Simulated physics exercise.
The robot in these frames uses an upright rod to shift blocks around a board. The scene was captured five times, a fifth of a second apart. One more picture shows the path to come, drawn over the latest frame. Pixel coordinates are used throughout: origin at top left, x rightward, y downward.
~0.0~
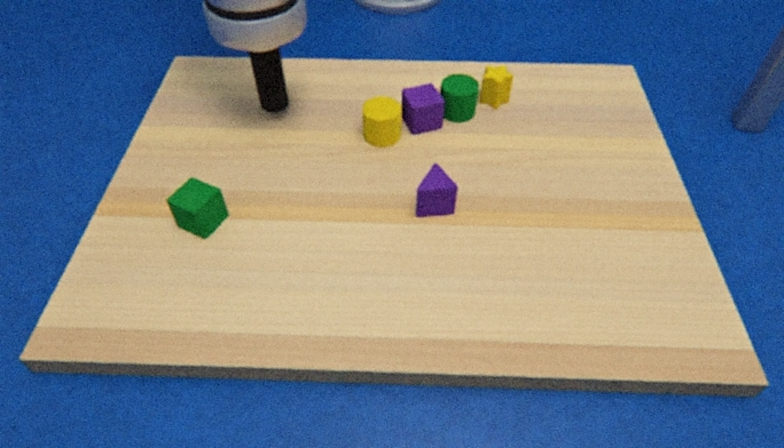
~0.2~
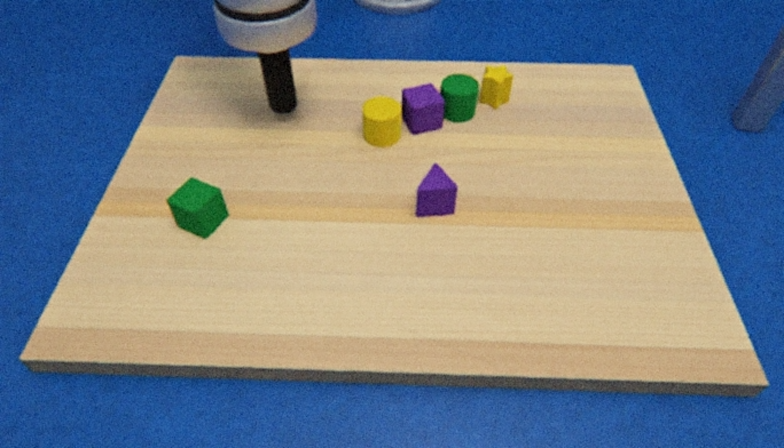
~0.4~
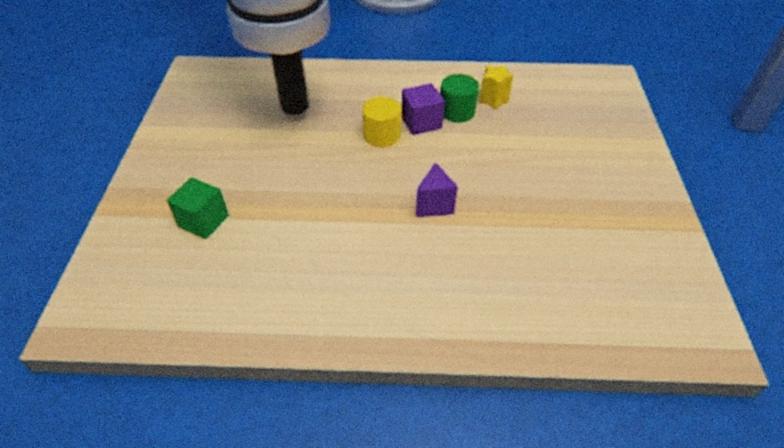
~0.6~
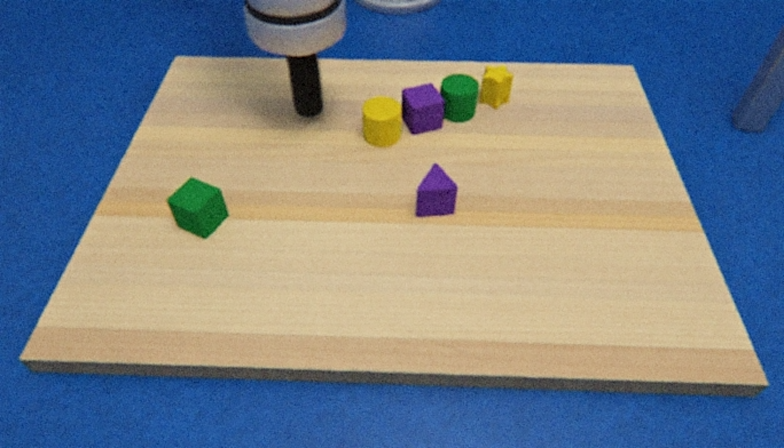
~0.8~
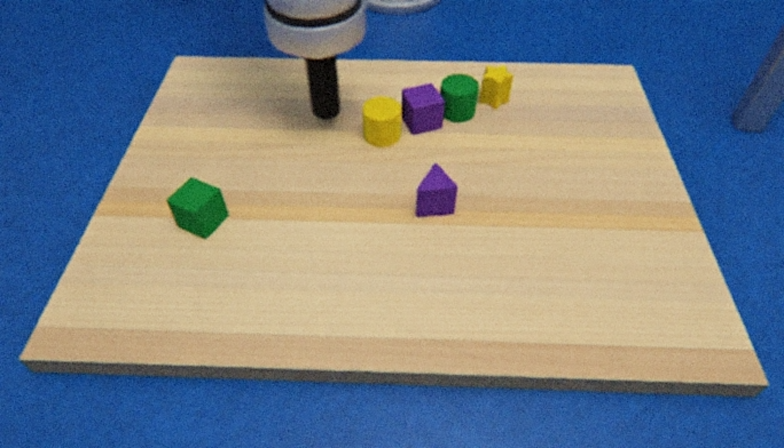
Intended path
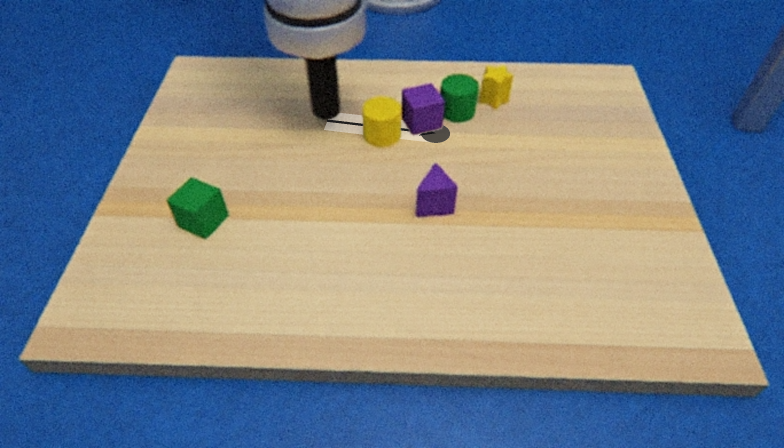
We see a black upright rod on a robot move slowly right along the back of a wooden board, nearing a yellow round block, while the yellow, purple and green blocks all stay still.
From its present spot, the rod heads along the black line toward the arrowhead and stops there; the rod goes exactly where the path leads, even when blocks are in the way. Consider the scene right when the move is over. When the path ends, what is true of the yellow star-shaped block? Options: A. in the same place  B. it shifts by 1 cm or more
Correct choice: B.
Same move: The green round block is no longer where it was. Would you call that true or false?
My answer: True.
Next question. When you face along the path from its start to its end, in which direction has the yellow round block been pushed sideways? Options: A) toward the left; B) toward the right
My pick is B.
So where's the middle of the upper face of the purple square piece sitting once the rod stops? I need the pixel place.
Expect it around (464, 94).
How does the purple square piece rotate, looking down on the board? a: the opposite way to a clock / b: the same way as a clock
a (the opposite way to a clock)
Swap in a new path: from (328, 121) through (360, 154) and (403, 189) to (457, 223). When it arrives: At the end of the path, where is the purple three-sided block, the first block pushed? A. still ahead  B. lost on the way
Option A.
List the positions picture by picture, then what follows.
In the first frame, lower end of the rod (275, 105), tops of blocks, yellow round block (382, 108), purple square piece (423, 95), green round block (460, 84), yellow star-shaped block (498, 73).
In the second frame, rod (284, 106), blocks as before.
In the third frame, rod (295, 108), blocks as before.
In the fourth frame, rod (310, 110), blocks as before.
In the fifth frame, rod (327, 112), yellow round block (382, 108), purple square piece (423, 95), green round block (460, 84), yellow star-shaped block (498, 73).
The drawn path runs from (328, 121) to (435, 133).
The first path, step by step. One third of the way, rod (364, 116); yellow round block (391, 110).
Two thirds of the way, rod (401, 120); yellow round block (418, 121); purple square piece (432, 94), turned 15° anticlockwise.
At the end, rod (436, 124); yellow round block (433, 128); purple square piece (464, 94), turned 30° anticlockwise; green round block (482, 76); yellow star-shaped block (507, 68), turned 30° clockwise.
